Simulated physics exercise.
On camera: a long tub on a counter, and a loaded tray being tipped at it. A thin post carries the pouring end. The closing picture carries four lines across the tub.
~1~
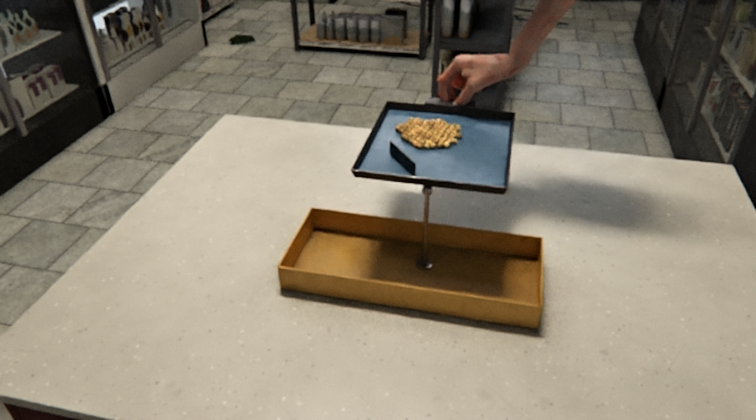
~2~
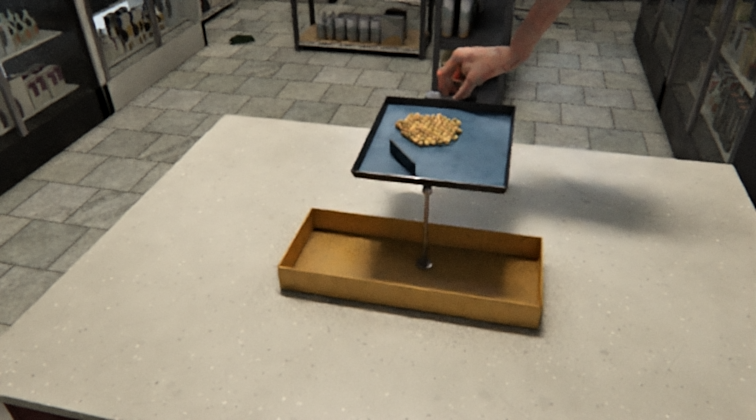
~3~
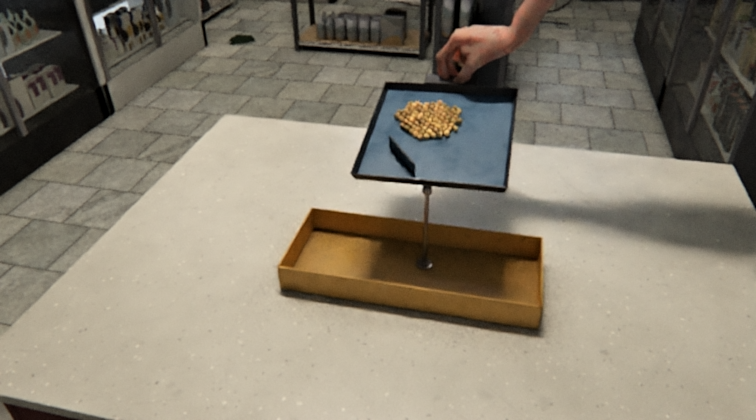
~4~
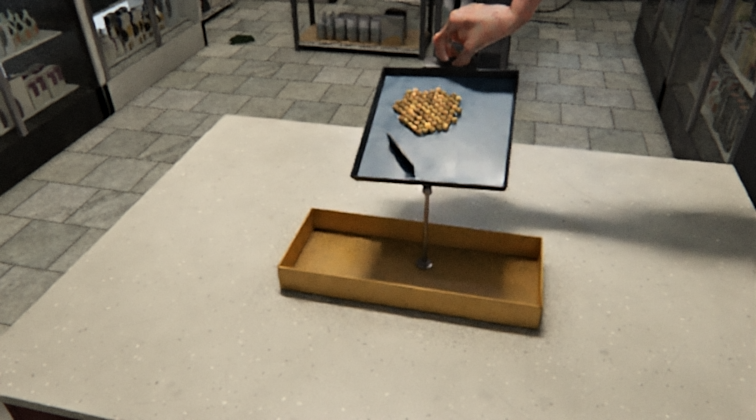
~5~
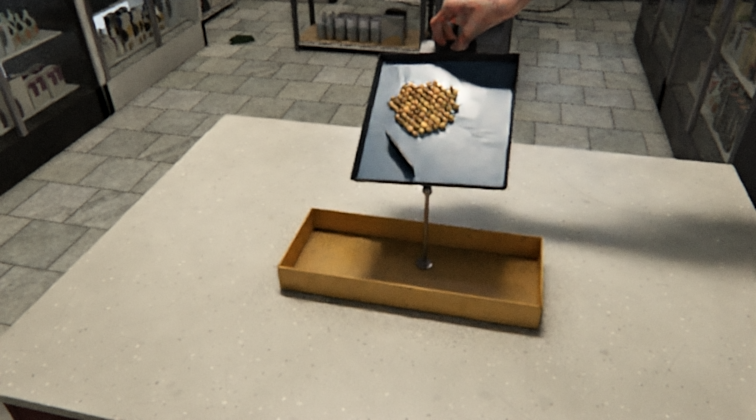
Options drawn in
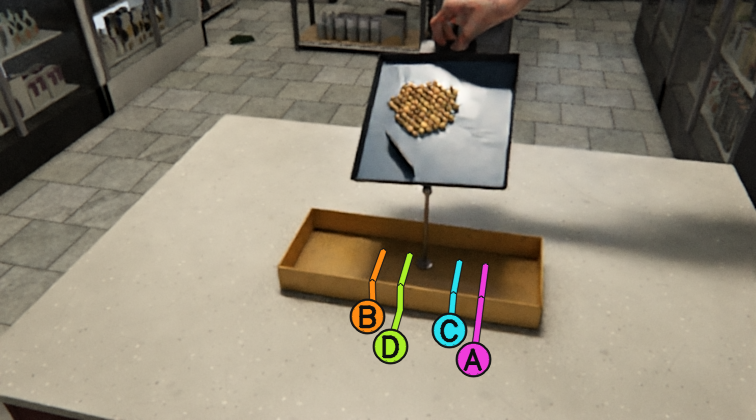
The clip opens on a nearly level dark tray holding a cluster of dried chickpeas and a small fin, mounted on a post above a long tub on a counter. A hand at the far edge lifts that side steadily, tilting the tray toward the viewer while the chickpeas stay bunched together.
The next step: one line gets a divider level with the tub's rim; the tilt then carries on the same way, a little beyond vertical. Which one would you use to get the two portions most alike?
D works best here.
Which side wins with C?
More lands on the left.
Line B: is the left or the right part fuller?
More lands on the right.
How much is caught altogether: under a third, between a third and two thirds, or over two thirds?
About that: Over two thirds.
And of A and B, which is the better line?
B it is.
On the marked copy, line A crosses the front rim at (481, 297); line B crosses the front rim at (372, 281); line C crosses the front rim at (453, 293); line D crosses the front rim at (400, 285).
Choosing A, of what is caught, all on the left of the divider, none on the right.
Choosing B, of what is caught, a small part on the left of the divider, most on the right.
Choosing C, of what is caught, nearly all on the left of the divider, a small part on the right.
Choosing D, of what is caught, about a quarter on the left of the divider, about two thirds on the right.
